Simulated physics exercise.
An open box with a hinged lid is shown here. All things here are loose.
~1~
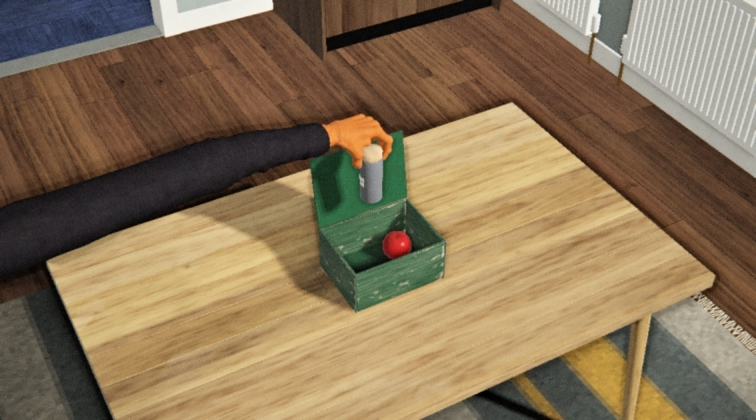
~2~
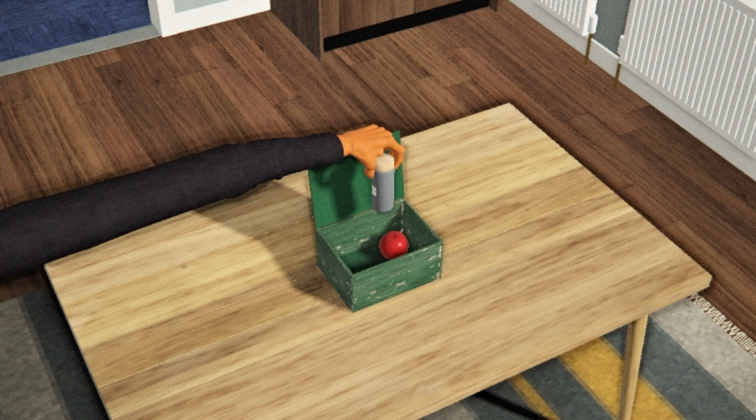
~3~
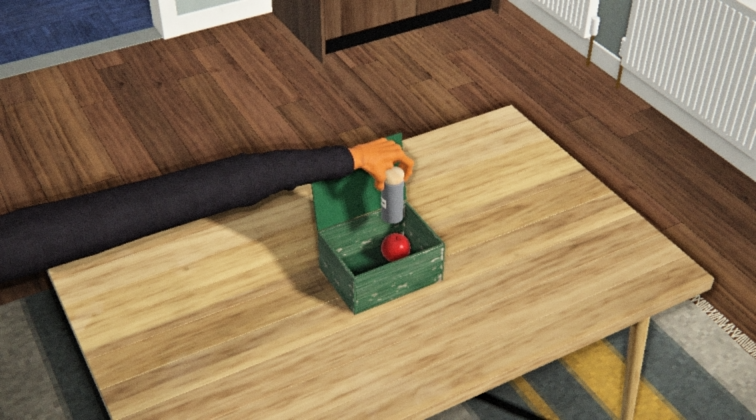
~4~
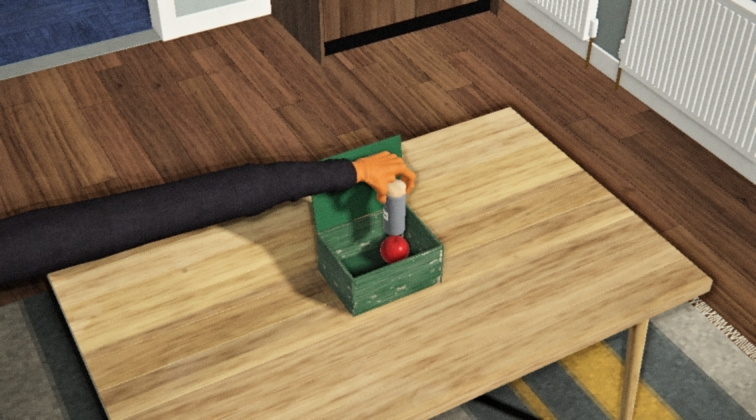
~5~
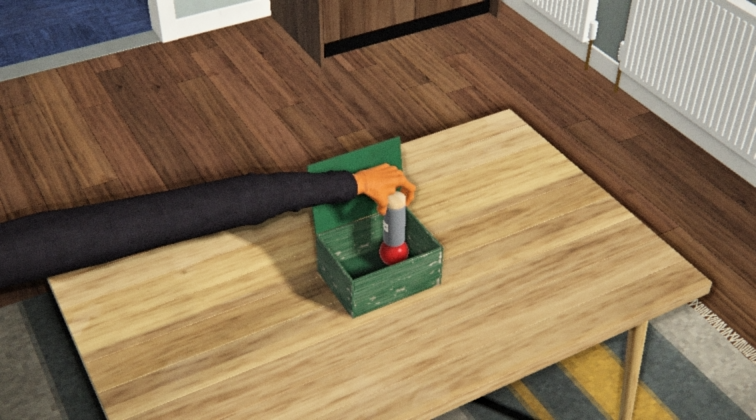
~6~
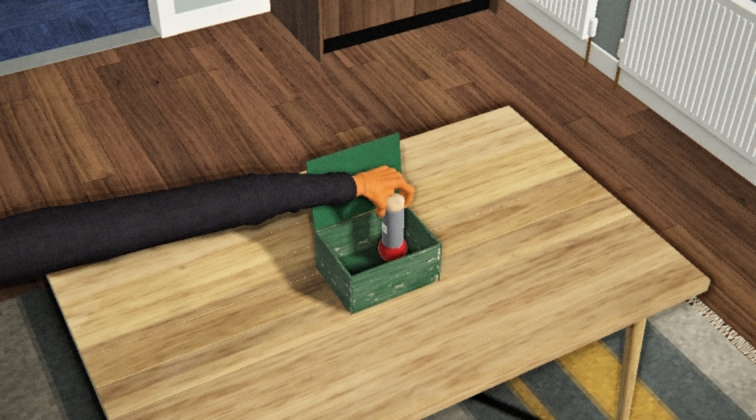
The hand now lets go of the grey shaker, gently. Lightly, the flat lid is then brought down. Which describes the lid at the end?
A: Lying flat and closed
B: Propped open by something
Answer: A.
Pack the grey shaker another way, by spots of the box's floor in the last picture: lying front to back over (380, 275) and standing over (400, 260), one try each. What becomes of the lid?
Try 1: Lid shut; try 2: Lid not shut.
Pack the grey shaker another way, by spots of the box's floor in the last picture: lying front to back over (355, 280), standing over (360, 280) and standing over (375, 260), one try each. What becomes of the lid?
In the first case it sits on the rim; in the second case it will not close; in the third case it shuts flat.
Then, 0.40 s past the last view, grey shaker rocked 46° from its first pose near (388, 255); red apple displaced a little.
Then, 1.20 s past the last view, lid starting down; grey shaker on its side near (376, 280); red apple displaced a little.
Then, 1.70 s past the last view, lid 45° above the rim; grey shaker on its side near (376, 280); red apple displaced a little.
Then, 1.90 s past the last view, lid 19° above the rim; grey shaker on its side near (376, 280); red apple displaced a little.
Finally, lid shut; down or leaning hard in the box, grey shaker; red apple still in place. Final places as the last picture's camera would see them, grey shaker near (376, 280).
